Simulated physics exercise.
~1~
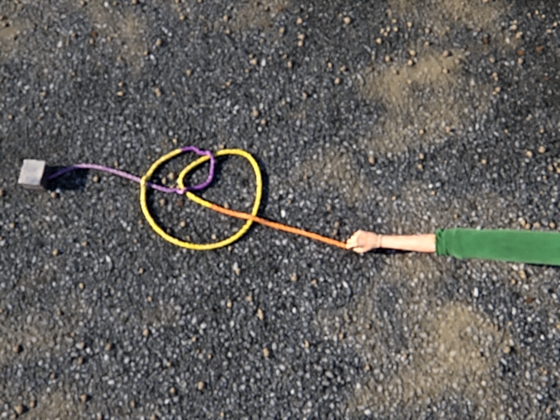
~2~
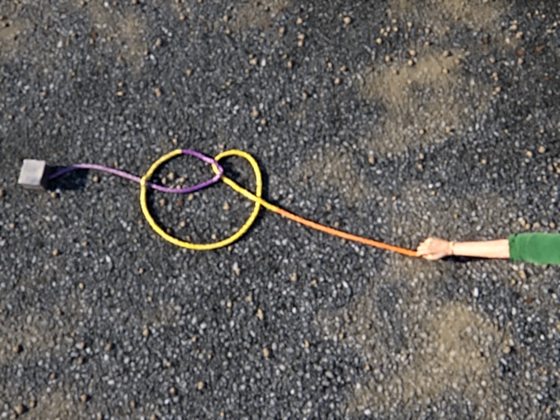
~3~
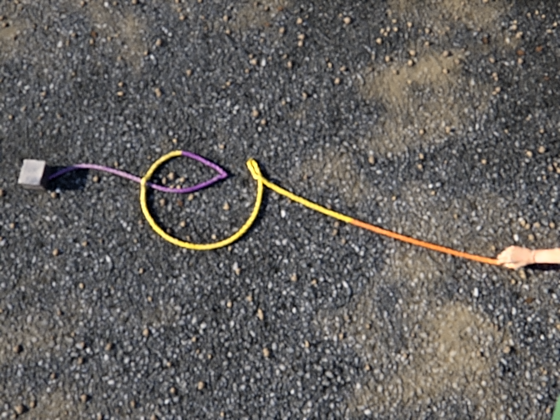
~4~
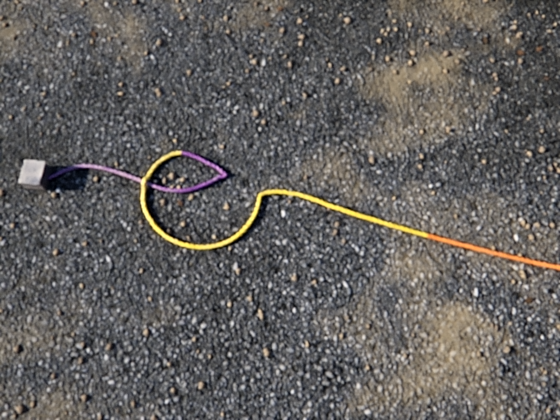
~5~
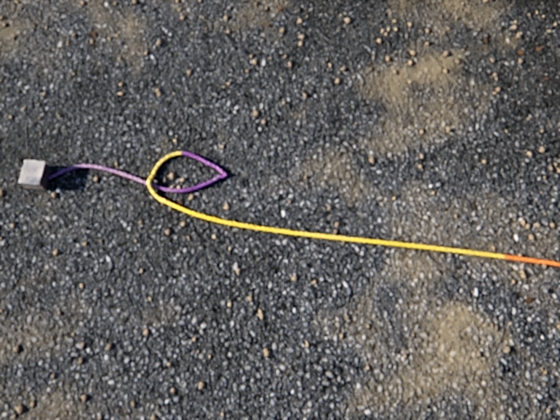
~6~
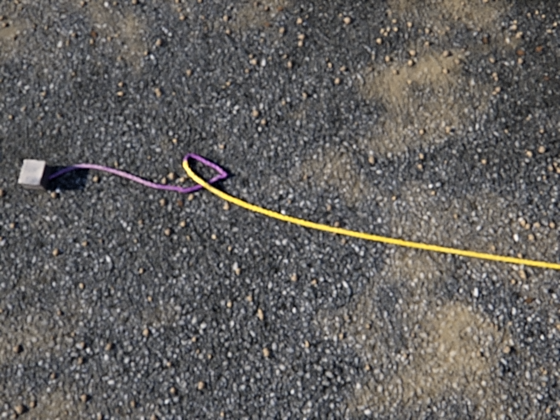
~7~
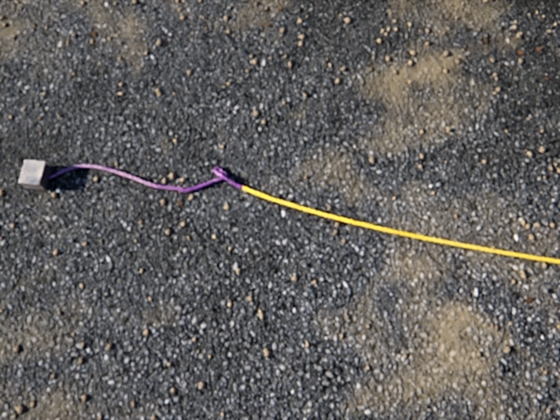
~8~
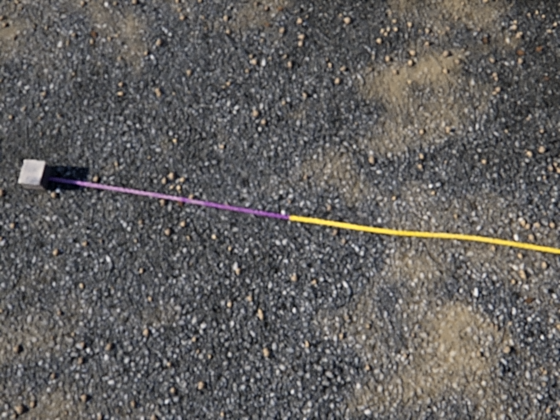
A purple, yellow and orange rope lay looped on dark gravel, tied to a small gray block at left, and a green-sleeved arm pulled its free end rightward out of view; the loops opened and shrank until the rope stretched out nearly straight, unknotted.
